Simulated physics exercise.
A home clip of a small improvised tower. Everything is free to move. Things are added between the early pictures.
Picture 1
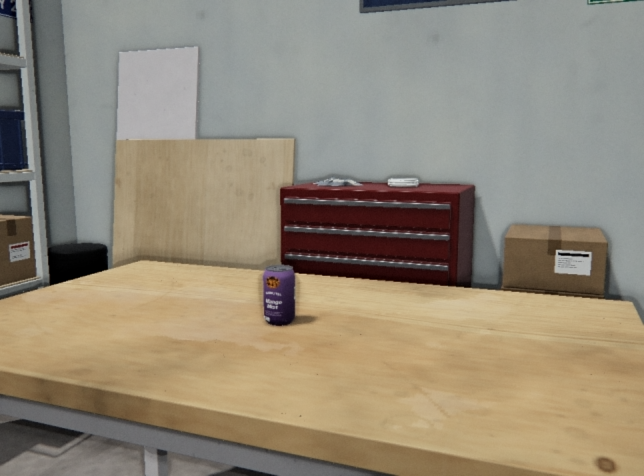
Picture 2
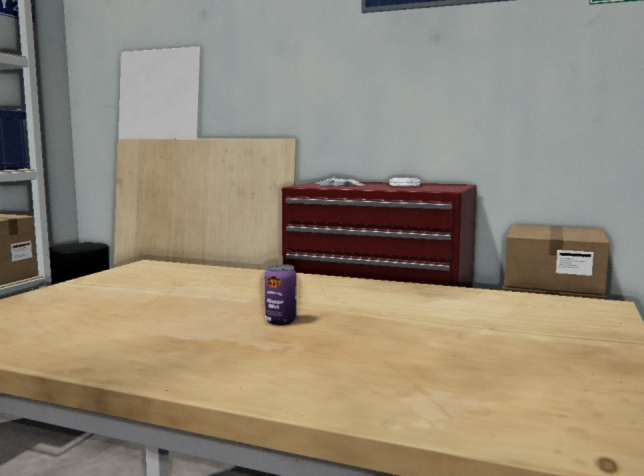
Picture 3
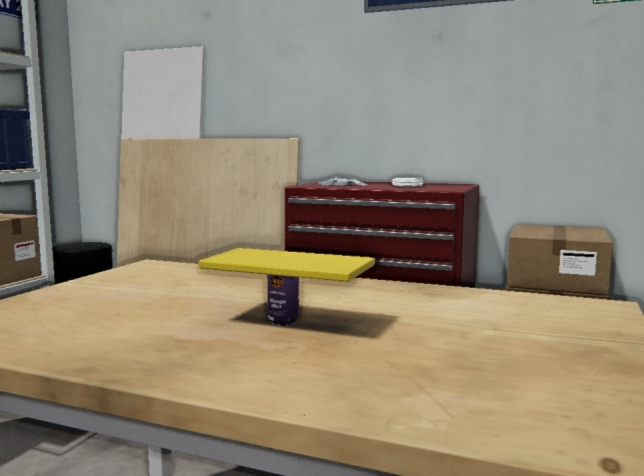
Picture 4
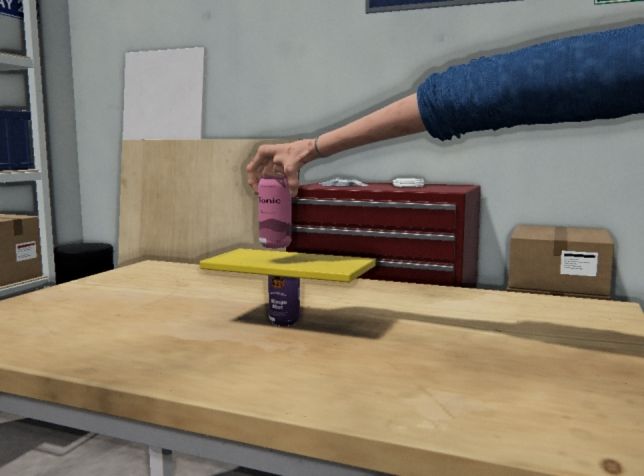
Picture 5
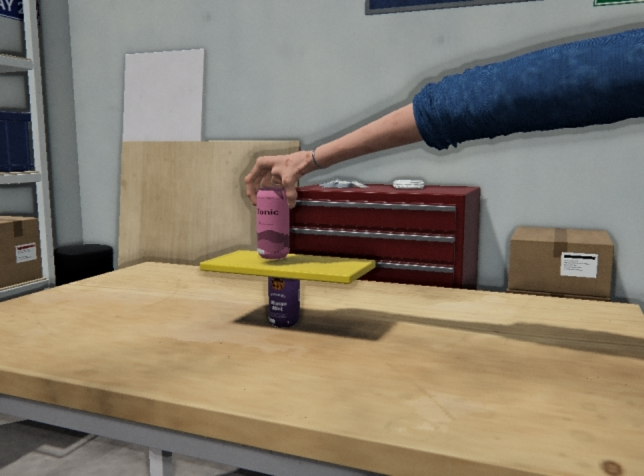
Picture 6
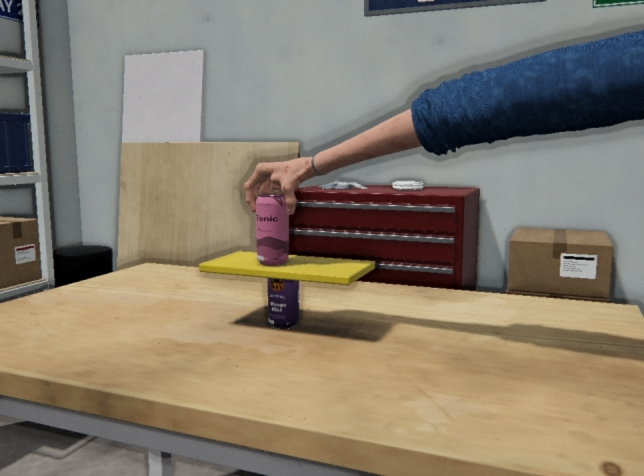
A hand in a blue sleeve reaches in from the right and lowers a pink can onto a yellow board, which has appeared on top of a purple can. The purple can stands on a pale wooden table in a workshop, seen from slightly above the tabletop. Behind are a red drawer chest, leaning panels and cardboard boxes, and the view shifts very slightly early on.
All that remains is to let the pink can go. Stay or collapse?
Outcome: The stack stays up.
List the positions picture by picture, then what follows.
In the first picture, the last thing is not in view yet; purple can (279, 295).
In the second picture, the last thing is not in view yet; purple can (281, 295).
In the third picture, the last thing is not in view yet; purple can (283, 295).
The fourth picture shows on its way; pink can (275, 212); purple can (284, 296).
The fifth picture shows on its way; pink can (273, 223); purple can (284, 297).
The sixth picture shows in place under the hand; pink can (273, 229); purple can (284, 298).
Then, 0.60 s on from there, no change.
Then, 1.40 s on from there, pink can resting near (272, 230).
In the end, all 3 unmoved. At the end, from the last picture's camera, pink can near (272, 230). The stack keeps its balance.
